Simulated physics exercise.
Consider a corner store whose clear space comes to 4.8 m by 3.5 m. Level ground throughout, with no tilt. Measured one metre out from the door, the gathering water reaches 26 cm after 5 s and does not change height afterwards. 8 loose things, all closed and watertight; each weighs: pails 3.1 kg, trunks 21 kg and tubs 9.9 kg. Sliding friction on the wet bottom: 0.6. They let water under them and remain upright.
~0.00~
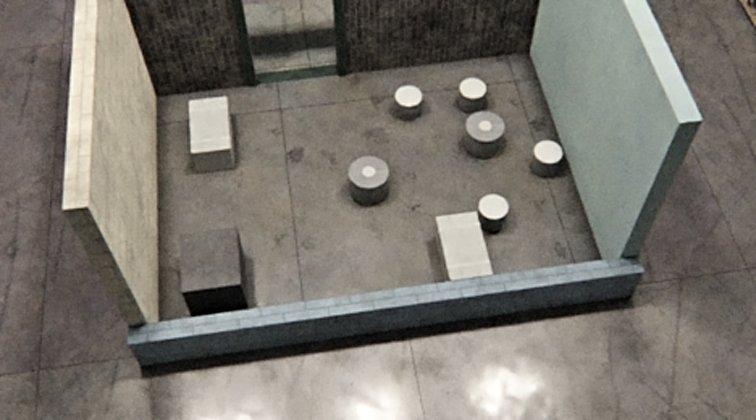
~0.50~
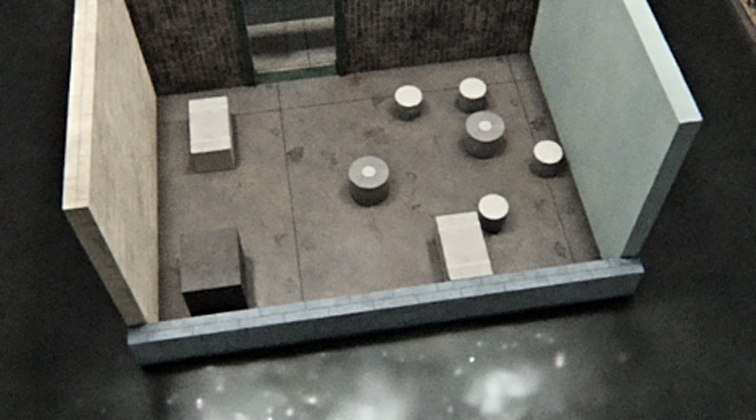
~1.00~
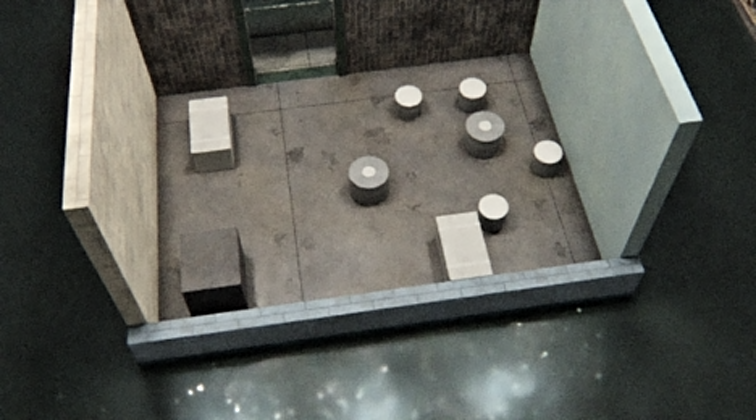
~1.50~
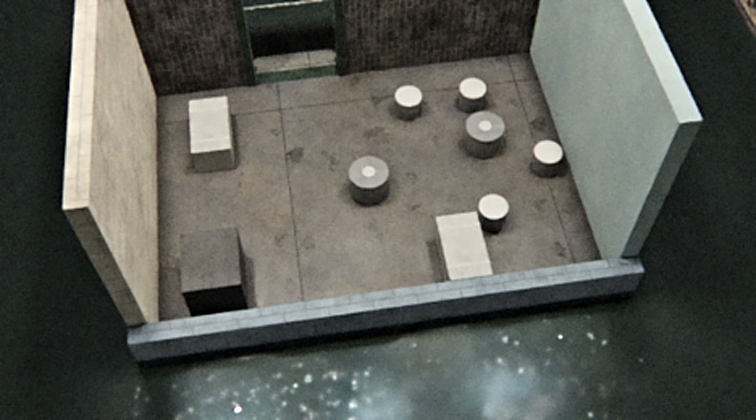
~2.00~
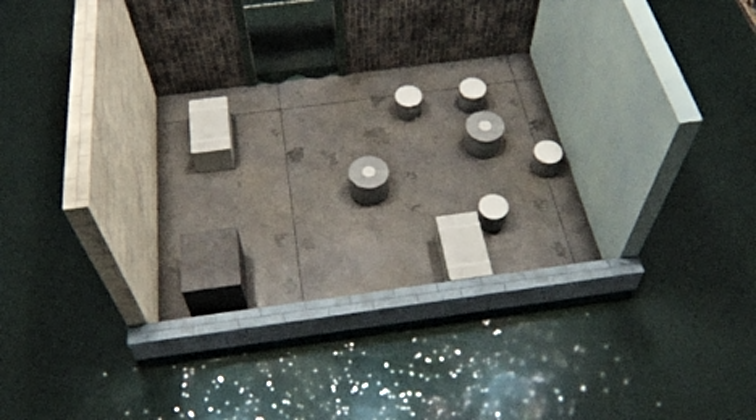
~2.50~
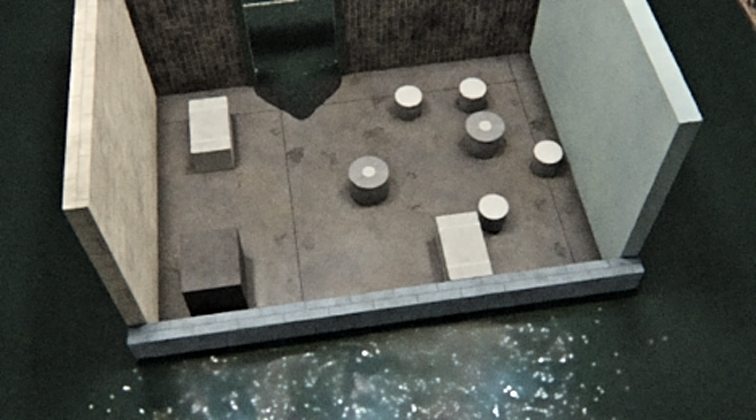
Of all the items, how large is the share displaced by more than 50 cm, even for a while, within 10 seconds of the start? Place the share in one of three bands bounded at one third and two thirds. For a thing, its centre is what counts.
It goes in the band one third to two thirds.
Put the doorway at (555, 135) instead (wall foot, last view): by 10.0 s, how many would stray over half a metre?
Then the count would be 6.
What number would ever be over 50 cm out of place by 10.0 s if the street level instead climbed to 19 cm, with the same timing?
Then the count would be 3.
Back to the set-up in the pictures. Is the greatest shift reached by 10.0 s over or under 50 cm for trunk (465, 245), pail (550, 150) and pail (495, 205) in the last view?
Beyond, beyond, beyond.
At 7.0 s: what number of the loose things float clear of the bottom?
It comes to 1.
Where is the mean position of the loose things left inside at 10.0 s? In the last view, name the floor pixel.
Somewhere near (458, 150).
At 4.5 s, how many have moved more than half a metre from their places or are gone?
By that point, 0.
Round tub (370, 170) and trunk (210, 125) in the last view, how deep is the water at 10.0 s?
Depth approx. 14 cm / 8 cm.
After 3.5 s 0 of 8 are over 50 cm from their spots; 0 afloat.
After 4.5 s 0 of 8 are over 50 cm from their spots; 0 afloat.
After 7.0 s 2 of 8 are over 50 cm from their spots; 1 afloat.
After 10.0 s 5 of 8 are over 50 cm from their spots, and 5 have been at some point; 5 afloat.
